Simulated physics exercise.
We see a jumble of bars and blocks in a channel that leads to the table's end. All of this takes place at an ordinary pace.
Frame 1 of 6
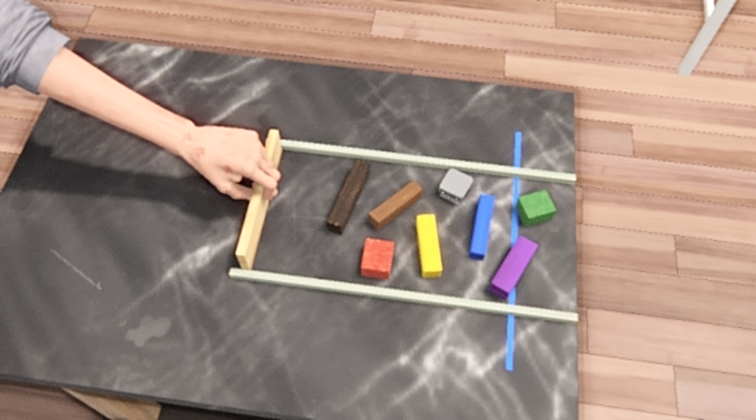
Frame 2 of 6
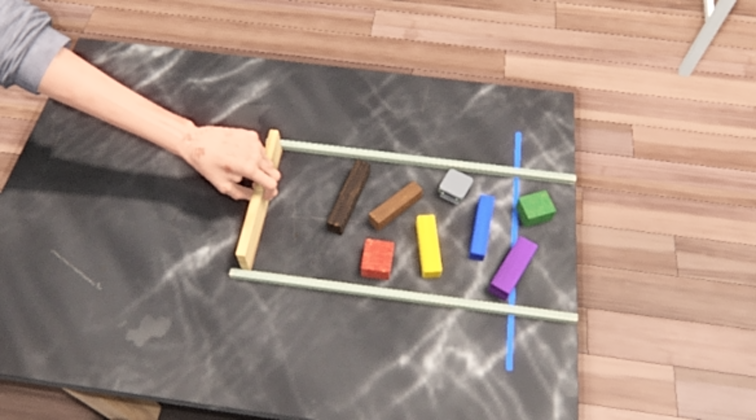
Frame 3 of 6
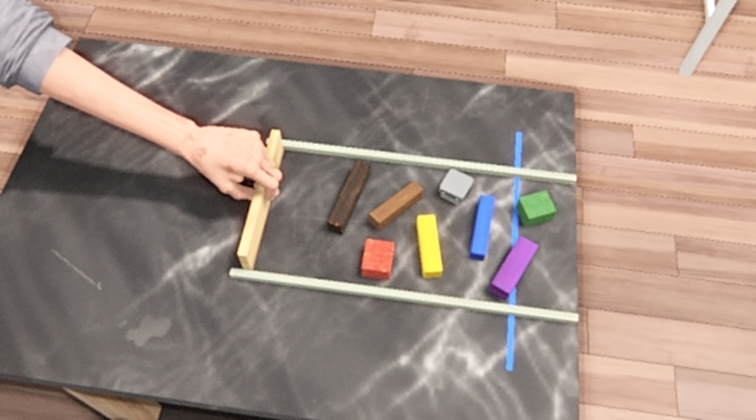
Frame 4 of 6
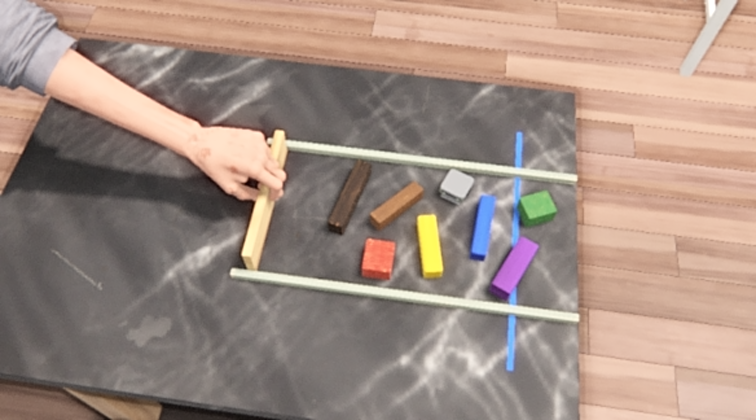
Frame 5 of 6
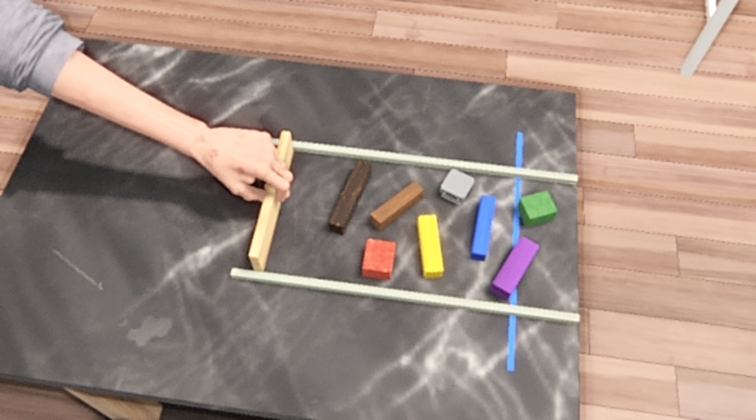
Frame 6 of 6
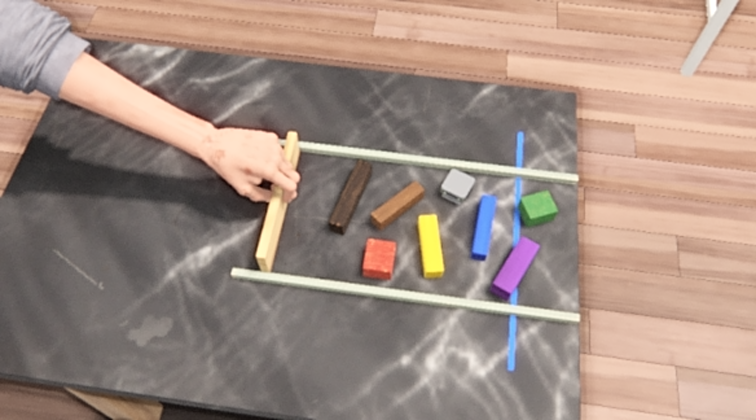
A hand holding a wooden board rests nearly still at the left of a channel on a dark marbled table, then slides the board slightly right toward scattered colored bars and blocks, which stay in place around a blue line.
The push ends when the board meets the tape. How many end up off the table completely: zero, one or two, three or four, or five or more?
The number going over the edge will be one or at most two.
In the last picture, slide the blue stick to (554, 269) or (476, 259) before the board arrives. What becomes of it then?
The blue stick: Plunges, then stays put.
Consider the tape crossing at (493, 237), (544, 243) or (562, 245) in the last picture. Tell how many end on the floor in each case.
The counts would be 1, 5 and 6.
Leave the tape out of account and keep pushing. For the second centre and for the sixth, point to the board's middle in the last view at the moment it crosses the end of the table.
About (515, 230) and about (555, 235).
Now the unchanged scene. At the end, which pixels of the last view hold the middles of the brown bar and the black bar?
In the last picture, roughly (541, 223) and (526, 218).
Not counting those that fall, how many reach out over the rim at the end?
The answer comes to 2.
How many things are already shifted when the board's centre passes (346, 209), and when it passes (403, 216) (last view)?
Answer - first 1, then 4.
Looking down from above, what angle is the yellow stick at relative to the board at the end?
I'd put it at about 5°.
A little later, none off yet; green block at rest near (537, 209); purple stick at rest near (515, 268); blue stick at rest near (484, 228).
Next, none off yet; green block at rest near (537, 209); purple stick at rest near (515, 268); blue stick shifted a little near (502, 230).
When it is over, the number that fall off is one or two; down, green block.
